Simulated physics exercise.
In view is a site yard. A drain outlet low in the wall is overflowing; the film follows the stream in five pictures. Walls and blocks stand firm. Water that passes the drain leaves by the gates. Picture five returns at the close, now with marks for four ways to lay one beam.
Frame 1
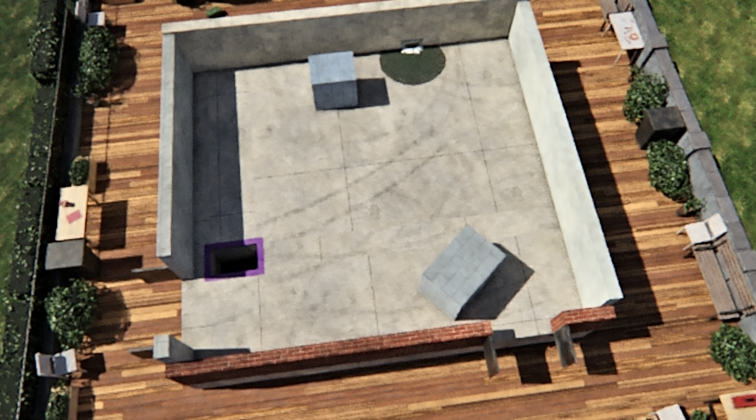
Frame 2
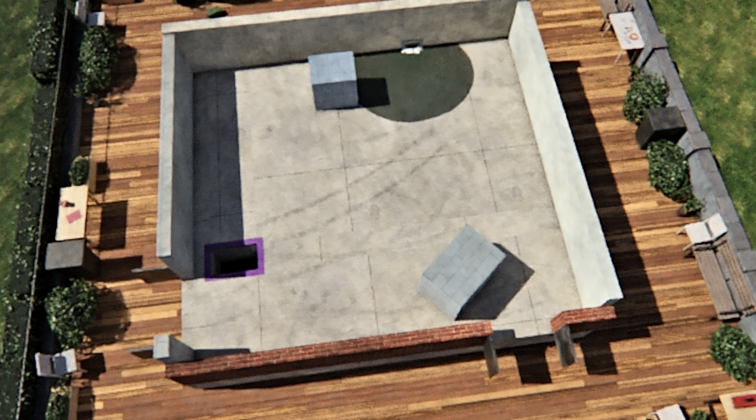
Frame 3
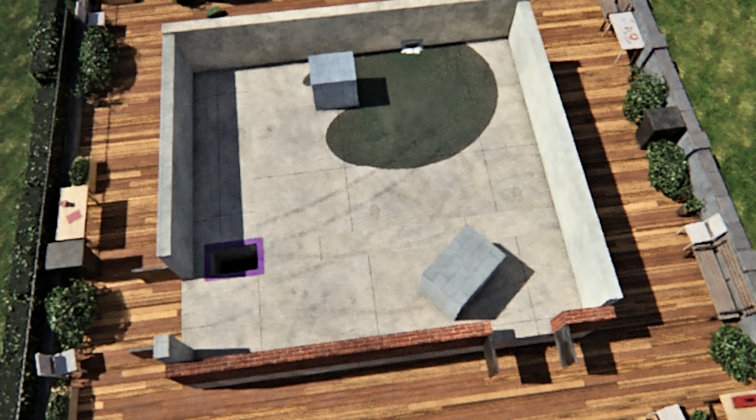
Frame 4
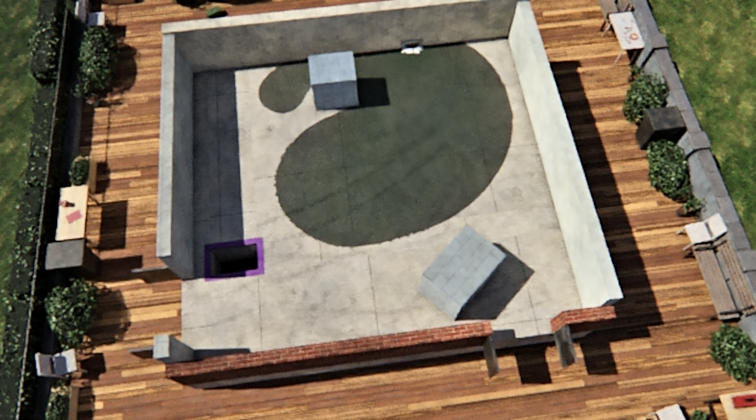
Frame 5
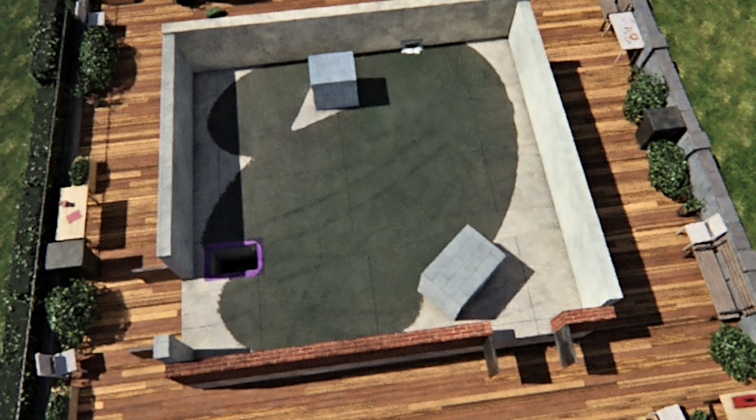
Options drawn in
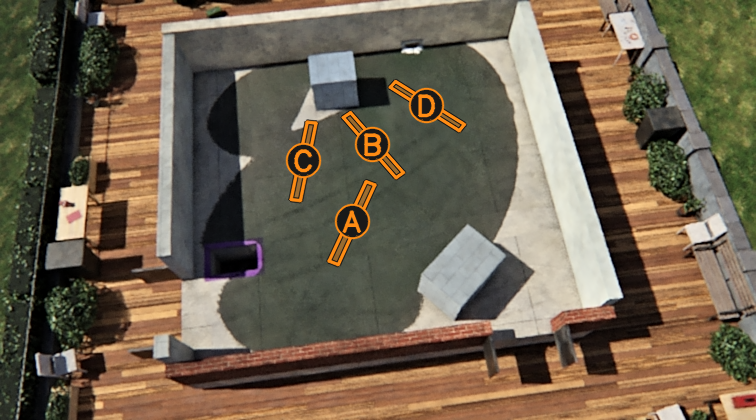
A walled concrete yard darkens as water spreads from the back wall around a block.
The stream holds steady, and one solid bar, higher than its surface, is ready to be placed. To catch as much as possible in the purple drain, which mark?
A is best.
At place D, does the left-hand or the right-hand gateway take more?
The left gate.
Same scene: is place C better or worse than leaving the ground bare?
It is worse.
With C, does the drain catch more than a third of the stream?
No, it does not.
On the marked copy, A from (333, 262) to (370, 183); B from (346, 115) to (399, 175); C from (295, 200) to (311, 122); D from (392, 84) to (461, 127).
Choosing A, about 34 % of the stream runs into the purple drain, about 66 % out by the gates.
Choosing B, about 22 % of the stream runs into the purple drain, about 78 % out by the gates.
Choosing C, about 25 % of the stream runs into the purple drain, about 75 % out by the gates.
Choosing D, about 26 % of the stream runs into the purple drain, about 74 % out by the gates.
